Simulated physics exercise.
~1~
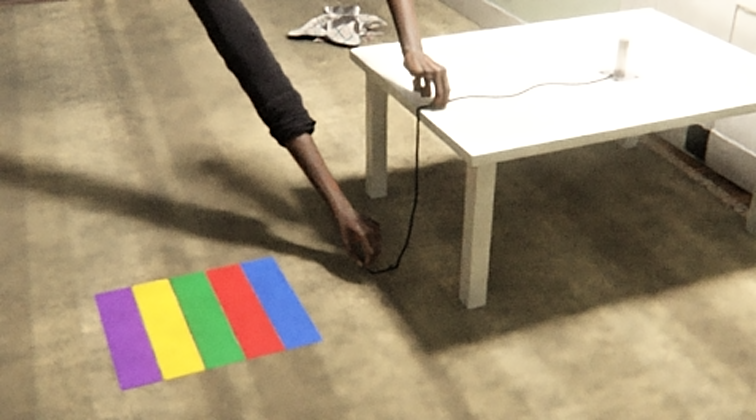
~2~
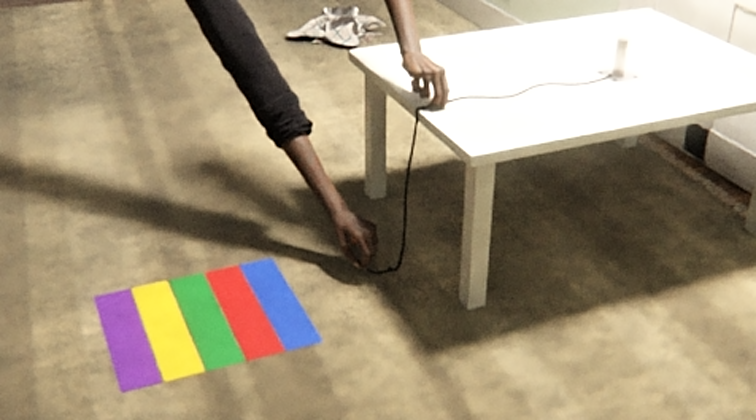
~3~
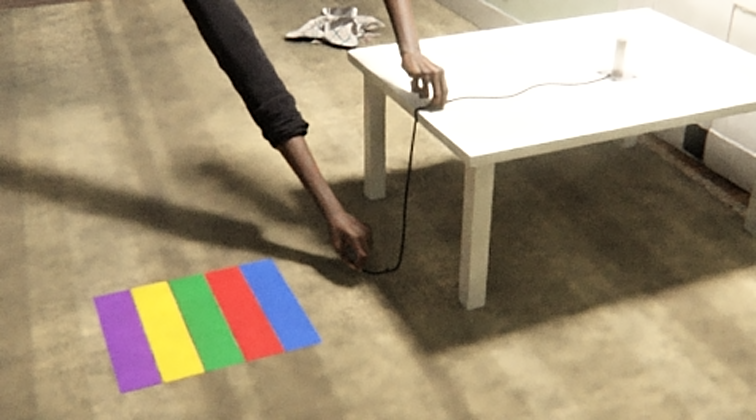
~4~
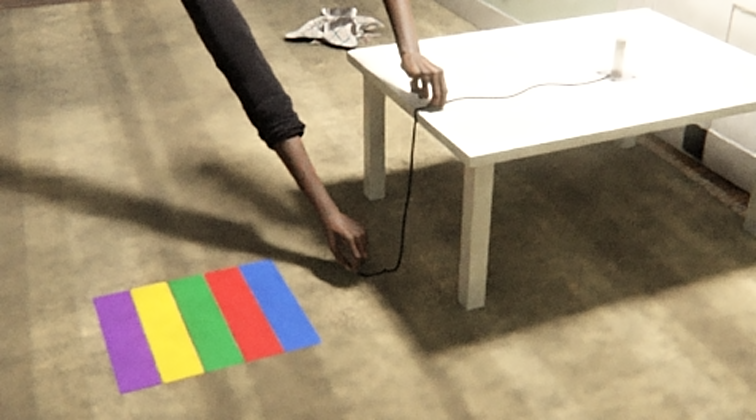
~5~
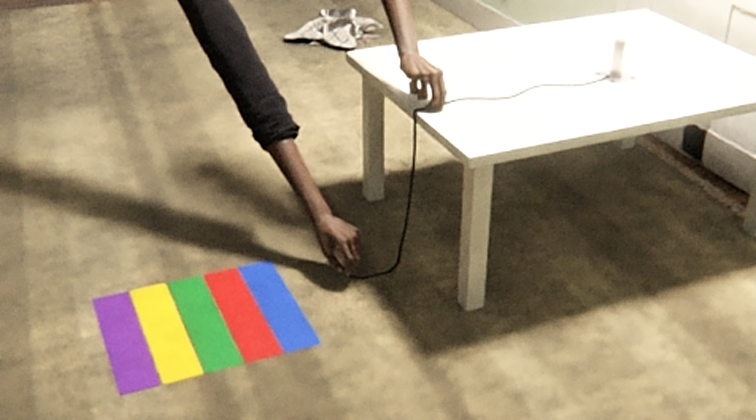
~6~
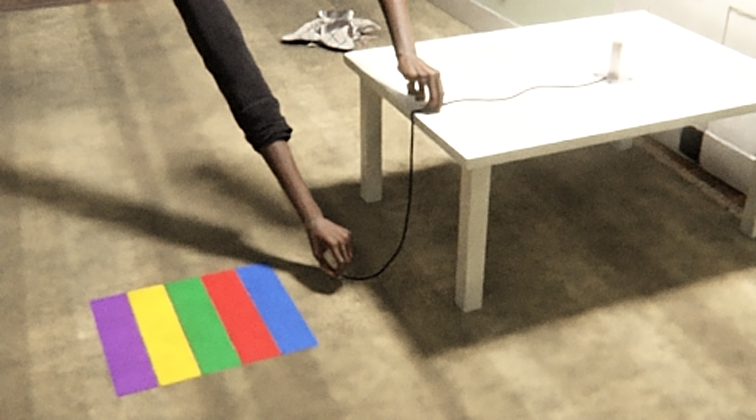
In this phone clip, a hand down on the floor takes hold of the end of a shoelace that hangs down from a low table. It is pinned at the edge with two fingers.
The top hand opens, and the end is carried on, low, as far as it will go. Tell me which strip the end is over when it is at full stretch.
It is over the red strip.
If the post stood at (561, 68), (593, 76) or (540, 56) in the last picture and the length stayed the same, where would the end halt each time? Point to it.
The places come out near (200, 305), (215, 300) and (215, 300).
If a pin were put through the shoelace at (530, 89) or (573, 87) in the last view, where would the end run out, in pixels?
Roughly (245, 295) and (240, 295).
Soon after, end near (304, 281); short of the strips.
After that, end near (261, 290); over blue.
At the stop, end near (236, 296); over red. It gets as far as the red strip.
